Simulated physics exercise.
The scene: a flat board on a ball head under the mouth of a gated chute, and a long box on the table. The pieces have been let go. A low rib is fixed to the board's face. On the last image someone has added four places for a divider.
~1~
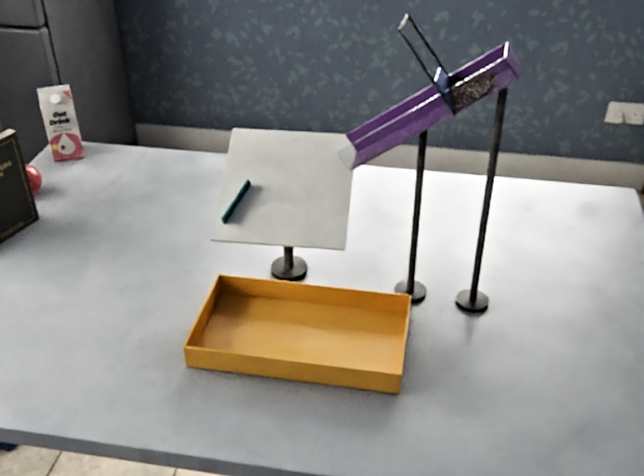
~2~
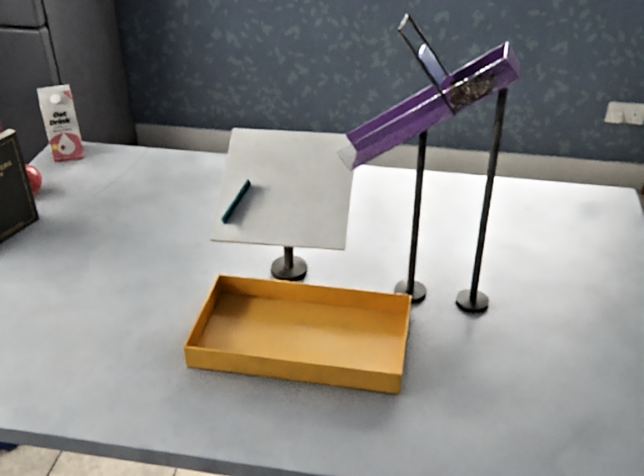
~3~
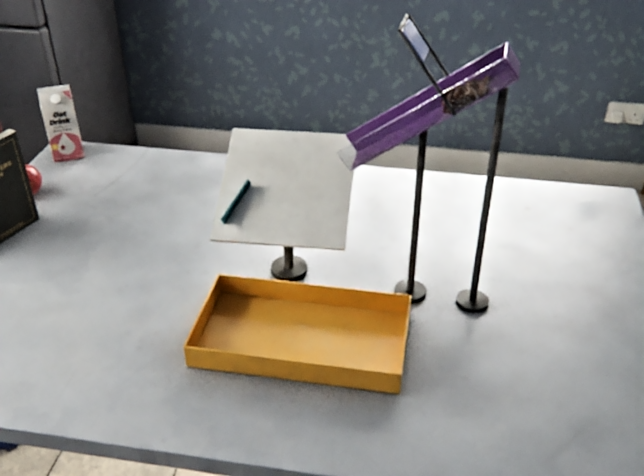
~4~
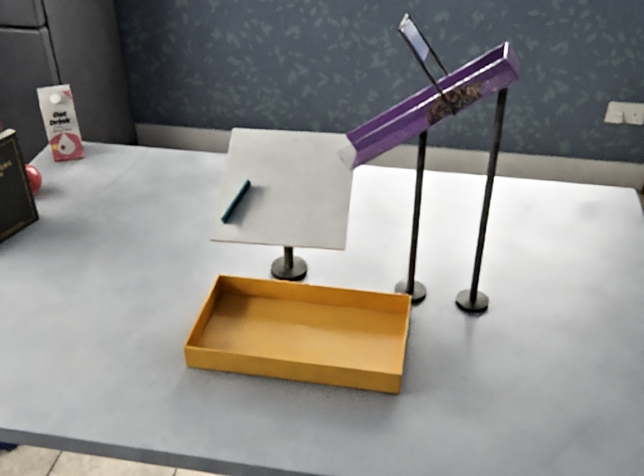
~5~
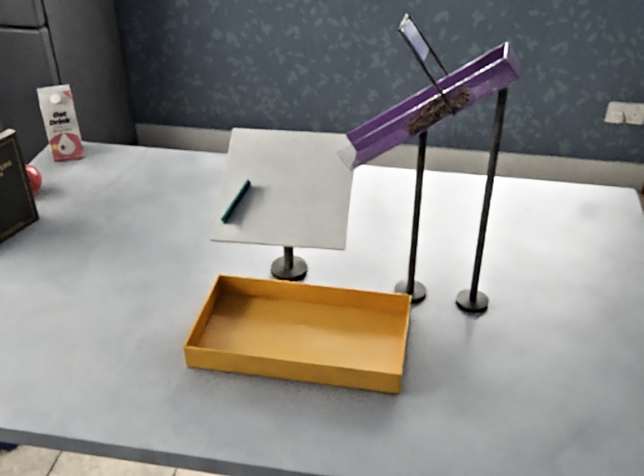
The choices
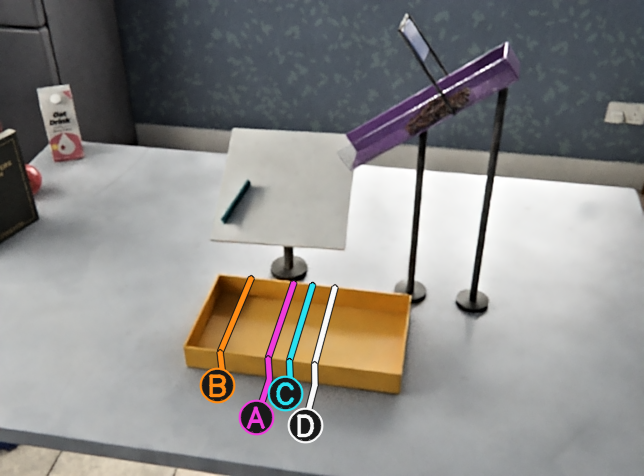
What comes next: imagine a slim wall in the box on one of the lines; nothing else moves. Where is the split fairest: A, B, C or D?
Take B.
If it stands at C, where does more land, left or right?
More lands on the left.
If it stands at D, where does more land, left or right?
Left.
On the marked copy, line A crosses the front rim at (268, 357); line B crosses the front rim at (220, 351); line C crosses the front rim at (289, 360); line D crosses the front rim at (314, 363).
With A, of what is caught, the bulk on the left of the divider, a small share on the right.
With B, of what is caught, close to two thirds on the left of the divider, close to a third on the right.
With C, of what is caught, all but a few on the left of the divider, a small share on the right.
With D, of what is caught, all but a few on the left of the divider, only a few on the right.
